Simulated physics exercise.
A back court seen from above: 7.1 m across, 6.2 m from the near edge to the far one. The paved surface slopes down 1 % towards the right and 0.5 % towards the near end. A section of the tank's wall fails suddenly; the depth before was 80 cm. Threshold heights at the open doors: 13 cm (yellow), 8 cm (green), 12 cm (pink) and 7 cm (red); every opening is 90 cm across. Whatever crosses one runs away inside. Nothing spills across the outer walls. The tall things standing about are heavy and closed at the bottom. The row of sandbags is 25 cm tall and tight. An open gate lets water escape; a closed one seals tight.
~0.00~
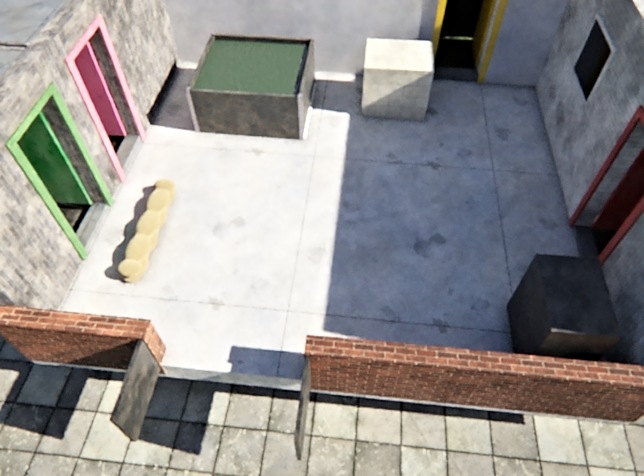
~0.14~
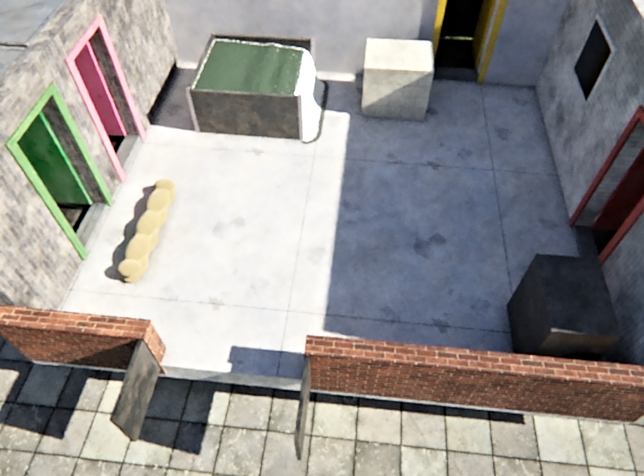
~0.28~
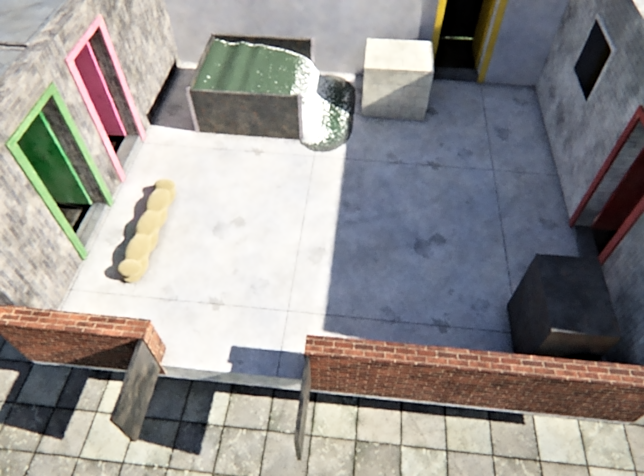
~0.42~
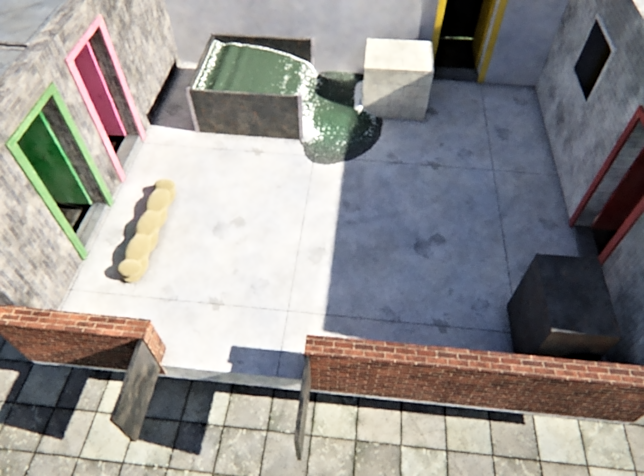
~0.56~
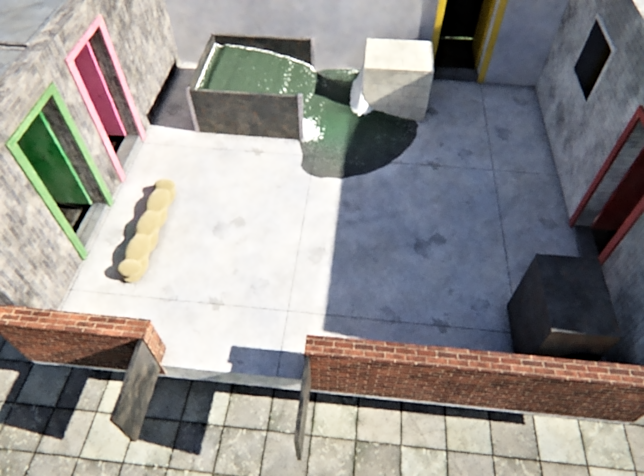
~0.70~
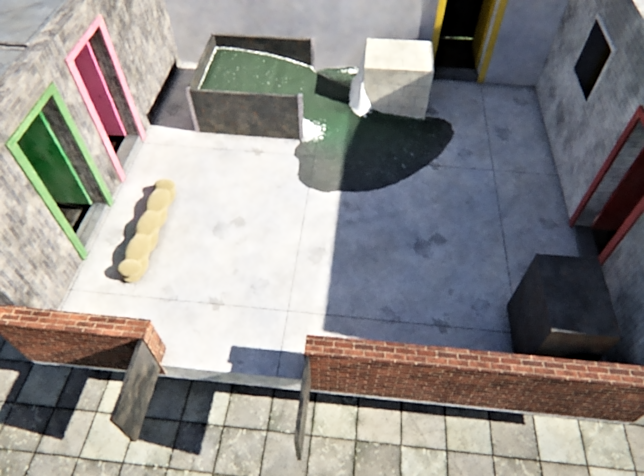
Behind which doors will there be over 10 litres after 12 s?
Door by door: At the yellow door it stays under the limit; at the green door it keeps below the limit; at the pink door it keeps below the limit; at the red door it passes the limit.
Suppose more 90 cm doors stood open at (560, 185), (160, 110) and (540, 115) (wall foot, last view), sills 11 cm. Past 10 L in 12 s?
In turn: Above, under, over.
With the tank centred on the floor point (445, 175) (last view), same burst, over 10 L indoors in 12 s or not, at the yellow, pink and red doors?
Then: Yellow over, pink not over, red above.
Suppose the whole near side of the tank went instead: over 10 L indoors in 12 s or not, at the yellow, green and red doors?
Then: Yellow not over, green past it, red not over.
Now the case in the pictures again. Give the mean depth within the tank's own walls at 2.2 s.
Some 19 cm.
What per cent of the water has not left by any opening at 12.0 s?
Some 88 per cent remains.
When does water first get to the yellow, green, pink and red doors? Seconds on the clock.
Arrival: Yellow 0.9 s, green 5.0 s, pink 3.6 s, red 1.8 s.
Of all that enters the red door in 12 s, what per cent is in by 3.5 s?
About 40 per cent.
After 1.4 s water covers 35 % of the floor and is deepest (50 cm) near (353, 108); yellow door 5 cm at the sill, 0 L in, green door not reached, pink door not reached, red door not reached.
After 2.2 s water covers 45 % of the floor and is deepest (34 cm) near (532, 86); yellow door 14 cm at the sill, 0 L in, green door not reached, pink door not reached, red door 17 cm at the sill, 9 L in.
After 3.5 s water covers 65 % of the floor and is deepest (36 cm) near (549, 386); yellow door 8 cm at the sill, 2 L in, green door not reached, pink door not reached, red door 13 cm at the sill, 54 L in.
After 7.0 s water covers 85 % of the floor and is deepest (14 cm) near (384, 369); yellow door 4 cm at the sill, 2 L in, green door 3 cm at the sill, 0 L in, pink door 2 cm at the sill, 0 L in, red door 11 cm at the sill, 124 L in.
After 12.0 s water covers 95 % of the floor and is deepest (10 cm) near (504, 84); yellow door 6 cm at the sill, 2 L in, green door 5 cm at the sill, 0 L in, pink door 4 cm at the sill, 0 L in, red door 8 cm at the sill, 140 L in.
